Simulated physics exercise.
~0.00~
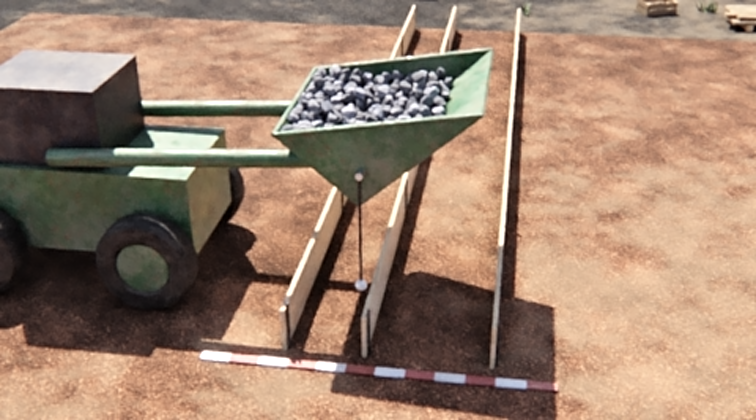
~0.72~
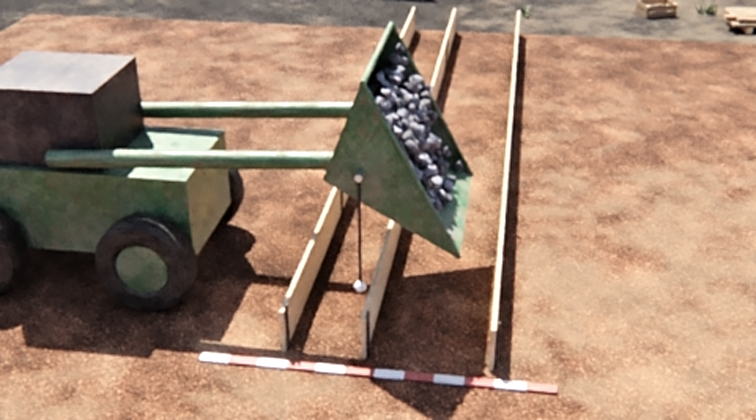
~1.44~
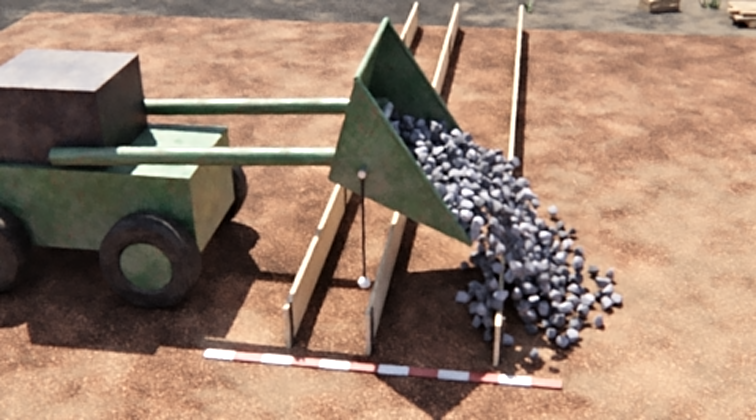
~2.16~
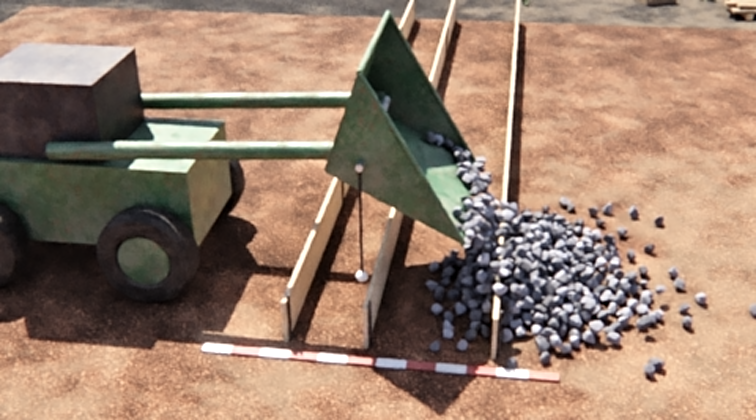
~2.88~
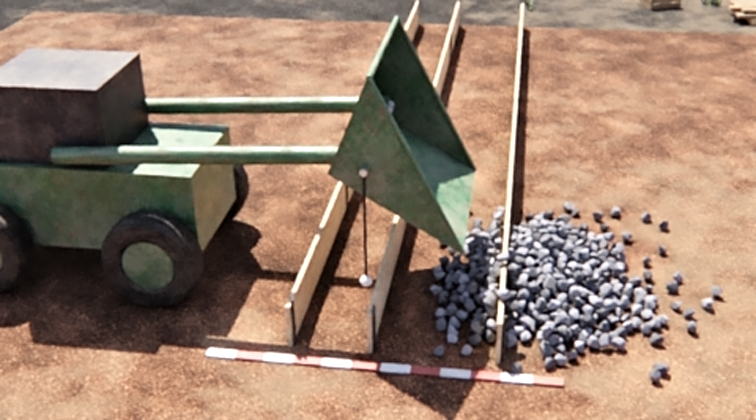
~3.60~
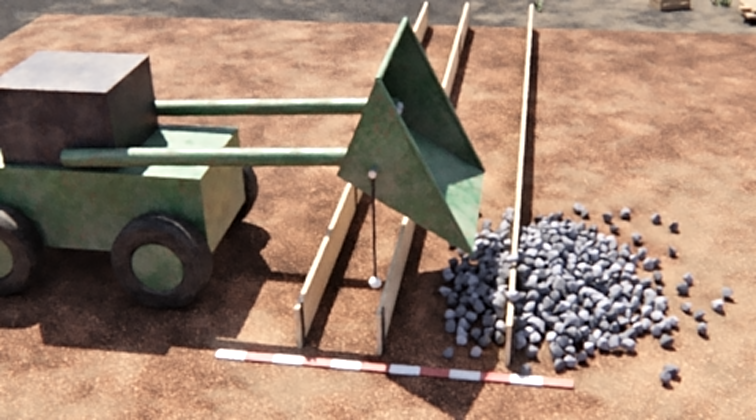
A green loader tips its raised bucket of grey crushed rock forward, and the stones slide out to the right, spilling around and mostly beyond the last of three upright boards, until the bucket hangs empty and tilted beside a spread heap.
